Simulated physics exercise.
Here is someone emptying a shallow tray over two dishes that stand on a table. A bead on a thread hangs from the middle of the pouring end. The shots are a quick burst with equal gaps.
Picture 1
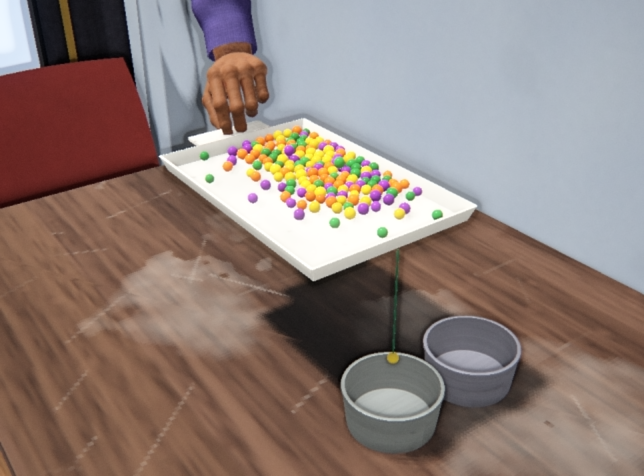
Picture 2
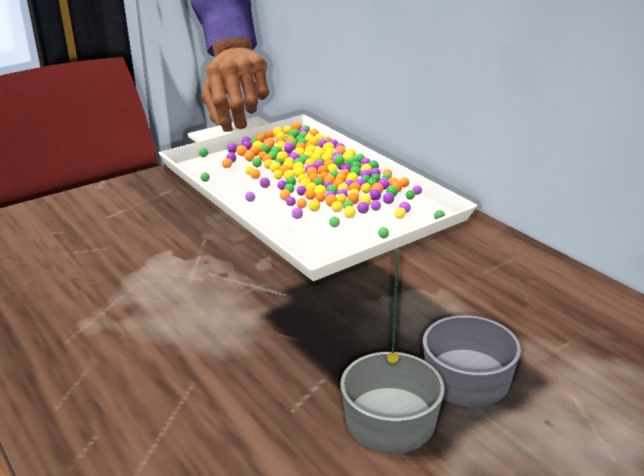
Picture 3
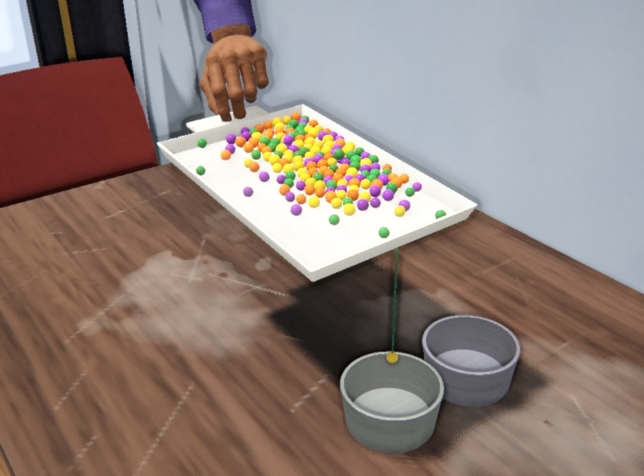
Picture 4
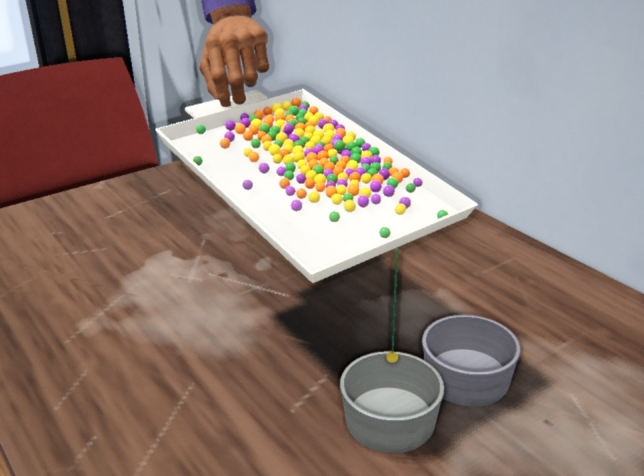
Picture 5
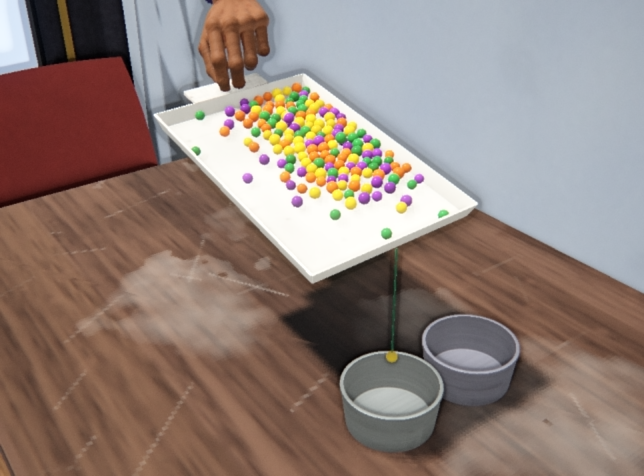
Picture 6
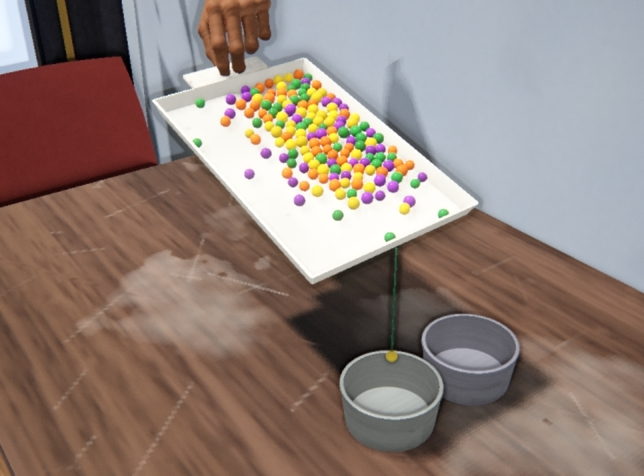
A white tray of small orange, yellow, green and purple beads is held at its far end by a hand in a purple sleeve, above a brown wooden table seen from slightly above. Two grey dishes stand below the near end, where a yellowish bead hangs on a dark thread, with a red chair at left. The hand steadily raises the far end, steepening the tray, while the camera stays still.
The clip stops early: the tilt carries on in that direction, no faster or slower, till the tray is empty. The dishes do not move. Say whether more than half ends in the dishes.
They take less than half between them.
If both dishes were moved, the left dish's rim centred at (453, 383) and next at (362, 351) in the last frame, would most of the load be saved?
First not half, then less than half.
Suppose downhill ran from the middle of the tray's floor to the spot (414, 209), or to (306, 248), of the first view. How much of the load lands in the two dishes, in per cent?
Roughly 80 per cent, and 10 per cent.
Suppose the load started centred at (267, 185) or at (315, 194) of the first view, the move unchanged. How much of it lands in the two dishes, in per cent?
First some 20, then 30 per cent.
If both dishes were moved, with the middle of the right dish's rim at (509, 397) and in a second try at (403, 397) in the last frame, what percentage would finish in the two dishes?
First some 20, then 70 per cent.
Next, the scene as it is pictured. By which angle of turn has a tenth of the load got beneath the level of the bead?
Around 50° of tilt.
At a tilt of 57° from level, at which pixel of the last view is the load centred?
Roughly at (384, 273).
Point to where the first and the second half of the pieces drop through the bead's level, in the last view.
The first part at (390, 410); the rest at (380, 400).
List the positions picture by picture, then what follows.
The first picture shows corners of the pouring end at (313, 264) and (468, 205), level; middle of the load at (318, 169), round plastic beads; left dish at (425, 427); right dish at (504, 382); bead on its thread at (393, 358).
The second picture shows corners of the pouring end at (313, 264) and (468, 205), level; middle of the load at (319, 166).
The third picture shows corners of the pouring end at (313, 265) and (468, 204), tipped barely, lowest at the left corner; middle of the load at (318, 160).
The fourth picture shows corners of the pouring end at (314, 267) and (468, 203), tipped a little, lowest at the left corner; middle of the load at (318, 151).
The fifth picture shows corners of the pouring end at (314, 269) and (469, 202), tipped a little, lowest at the left corner; middle of the load at (319, 141).
The sixth picture shows corners of the pouring end at (314, 270) and (469, 201), tipped clearly, lowest at the left corner; middle of the load at (322, 134), about two thirds on the move; left dish at (424, 426); right dish at (503, 380).
Soon after the last picture, tray tipped steeply; about half on the tray; a stray few in the left dish; about a quarter outside both; about a quarter in the air.
A little later, tray tipped right over; a stray few on the tray; about a quarter in the left dish; about two thirds outside both; a small part in the air.
Later still, tray tipped past a quarter turn; about a quarter in the left dish; most outside both.
By the end, tray tipped past a quarter turn; about a quarter in the left dish; none in the right dish; most outside both.
